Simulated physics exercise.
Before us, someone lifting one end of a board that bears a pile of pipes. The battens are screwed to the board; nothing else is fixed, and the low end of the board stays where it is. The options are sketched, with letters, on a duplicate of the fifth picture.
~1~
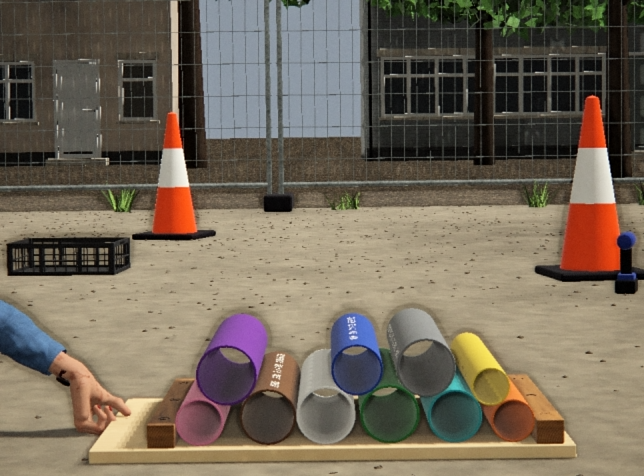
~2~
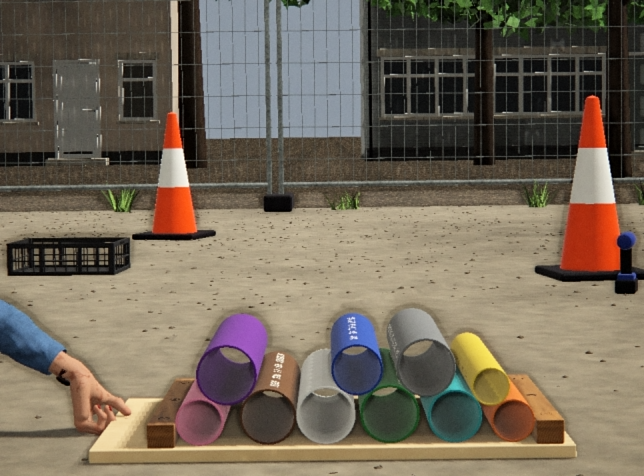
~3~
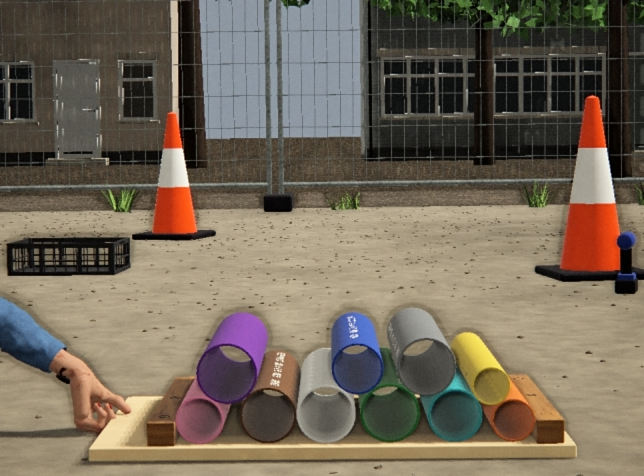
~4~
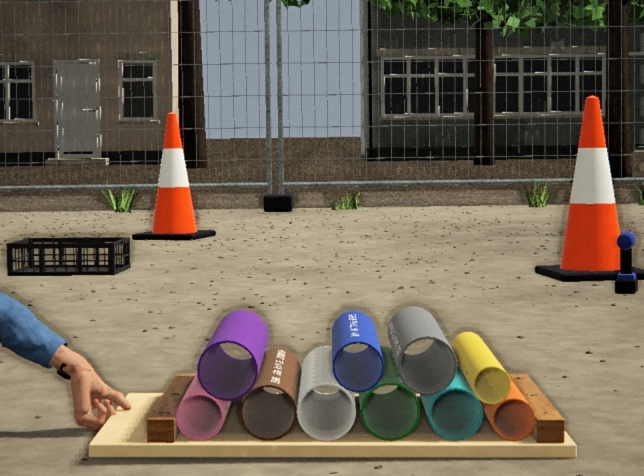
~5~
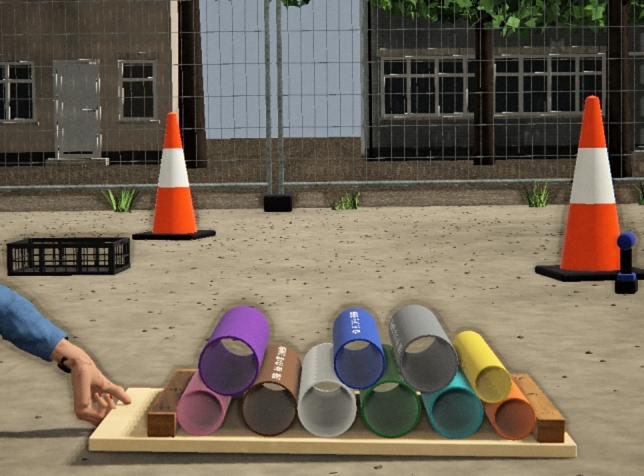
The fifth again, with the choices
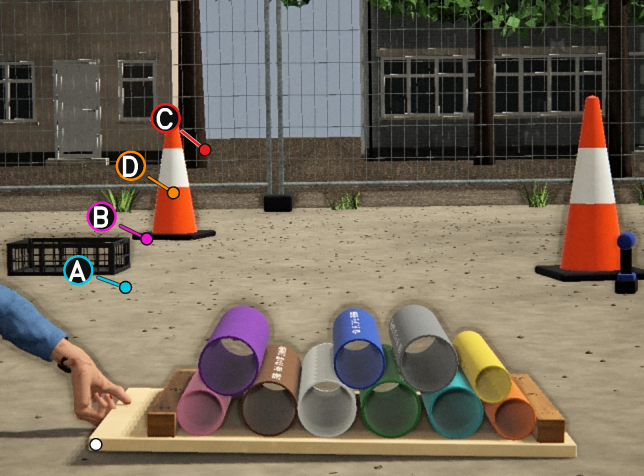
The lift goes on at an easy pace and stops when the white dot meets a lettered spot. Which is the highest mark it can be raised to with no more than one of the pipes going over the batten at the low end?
Lift it to A and no more.
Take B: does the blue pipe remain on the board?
The blue pipe: Yes.
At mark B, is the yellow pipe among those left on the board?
No, with B.
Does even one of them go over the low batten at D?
At D: Yes.
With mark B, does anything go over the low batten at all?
Yes.
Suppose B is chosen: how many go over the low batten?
With B, two.
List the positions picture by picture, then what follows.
In the first frame, yellow pipe (490, 386); purple pipe (227, 375); blue pipe (357, 370).
In the second frame, blue pipe (357, 370); grey pipe (426, 367).
In the third frame, board (332, 414); pink pipe (200, 420); brown pipe (268, 415); yellow pipe (491, 386).
In the fourth frame, board (332, 412); pink pipe (200, 417); brown pipe (269, 413).
In the fifth frame, board (332, 409); pink pipe (201, 412); brown pipe (269, 408).
On the marked copy, A at (126, 287); B at (147, 239); C at (205, 150); D at (173, 193); the white dot at (96, 444).
With A. Early on, board at 14°.
Further on, board at 21°.
At the end, board at 21°, none over the low batten.
As for the rest, B two over the low batten (yellow, grey); C four over the low batten (yellow, purple, blue, grey); D four over the low batten (yellow, purple, blue, grey).
